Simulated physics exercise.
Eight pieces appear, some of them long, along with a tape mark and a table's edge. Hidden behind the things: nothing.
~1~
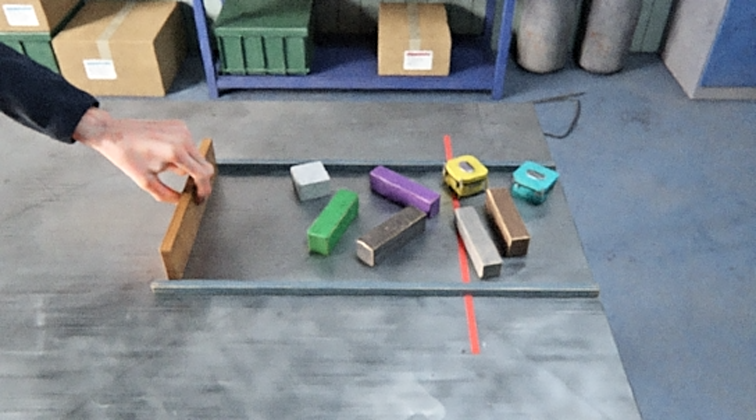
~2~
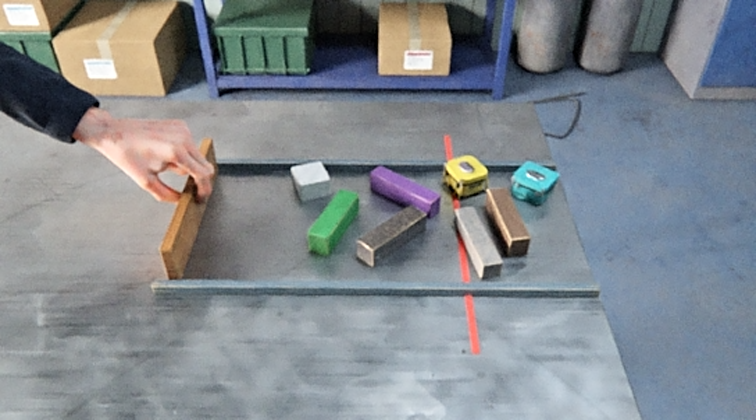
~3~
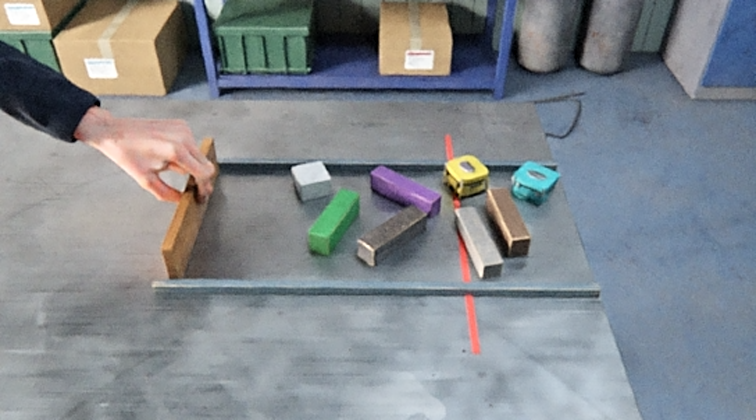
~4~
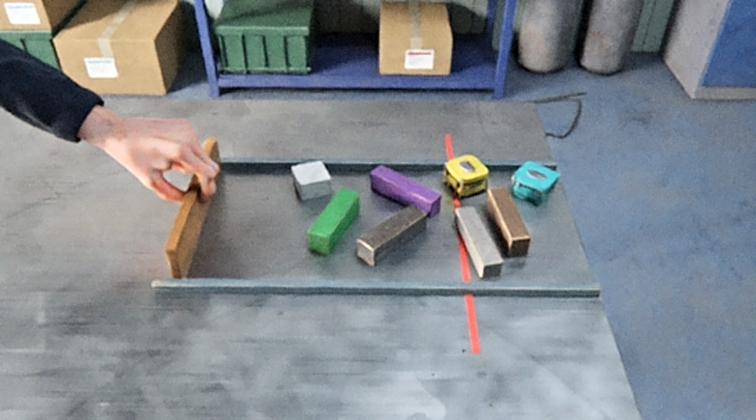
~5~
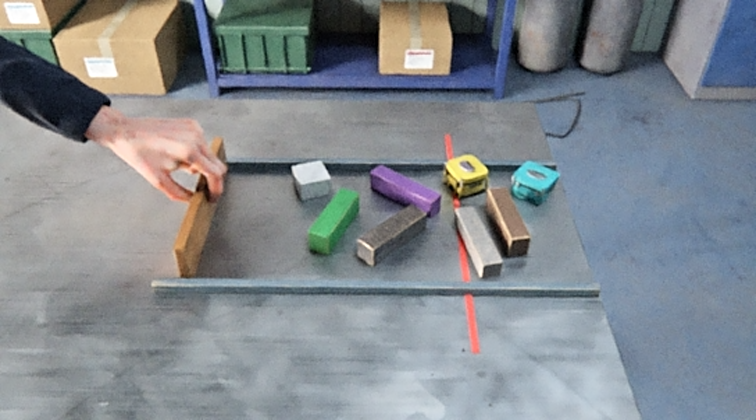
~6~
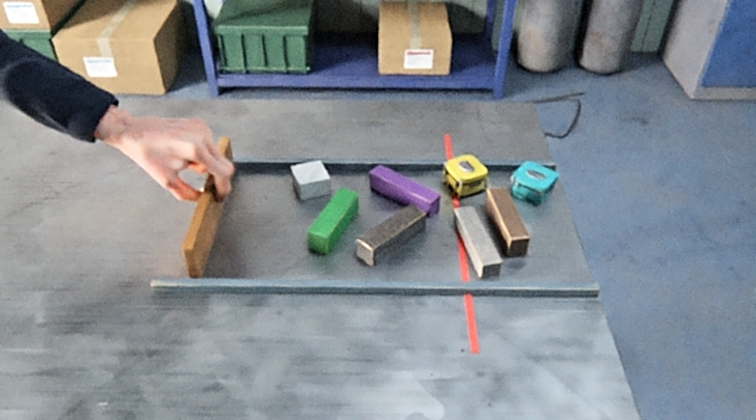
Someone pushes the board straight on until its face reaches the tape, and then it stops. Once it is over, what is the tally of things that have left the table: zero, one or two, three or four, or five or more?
Honestly, none whatsoever fall.
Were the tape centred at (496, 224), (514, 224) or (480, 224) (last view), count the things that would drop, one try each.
1, 3, 1.
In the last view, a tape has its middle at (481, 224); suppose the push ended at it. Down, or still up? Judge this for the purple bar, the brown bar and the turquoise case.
As for the purple bar, it keeps its place; the brown bar keeps its place; the turquoise case ends up falling.
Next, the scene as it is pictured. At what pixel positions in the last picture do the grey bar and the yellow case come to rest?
The first comes to rest at (518, 245), and the second at (518, 179).
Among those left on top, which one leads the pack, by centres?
Closest at the end: The turquoise case.
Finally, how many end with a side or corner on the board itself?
That would be 2 of them.
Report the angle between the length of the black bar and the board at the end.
I'd put it at about 0°.
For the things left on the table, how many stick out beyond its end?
So the number is 1.
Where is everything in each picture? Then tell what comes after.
In the first picture, turquoise case (534, 184); brown bar (507, 221); grey bar (477, 241); board (192, 205); tape (459, 224).
In the second picture, brown bar (507, 221); black bar (393, 235).
In the third picture, grey bar (477, 241); board (193, 204).
In the fourth picture, turquoise case (535, 184); yellow case (466, 177).
In the fifth picture, brown bar (507, 221); green stick (335, 220).
In the sixth picture, turquoise case (534, 184); brown bar (506, 221); grey bar (476, 241); board (212, 204); tape (458, 223).
Soon after, none off yet; turquoise case at rest near (534, 184); brown bar at rest near (506, 221); grey bar at rest near (476, 241).
After that, none off yet; turquoise case at rest near (534, 184); brown bar at rest near (506, 221); grey bar at rest near (479, 243).
In the end, the number that fall off is zero.
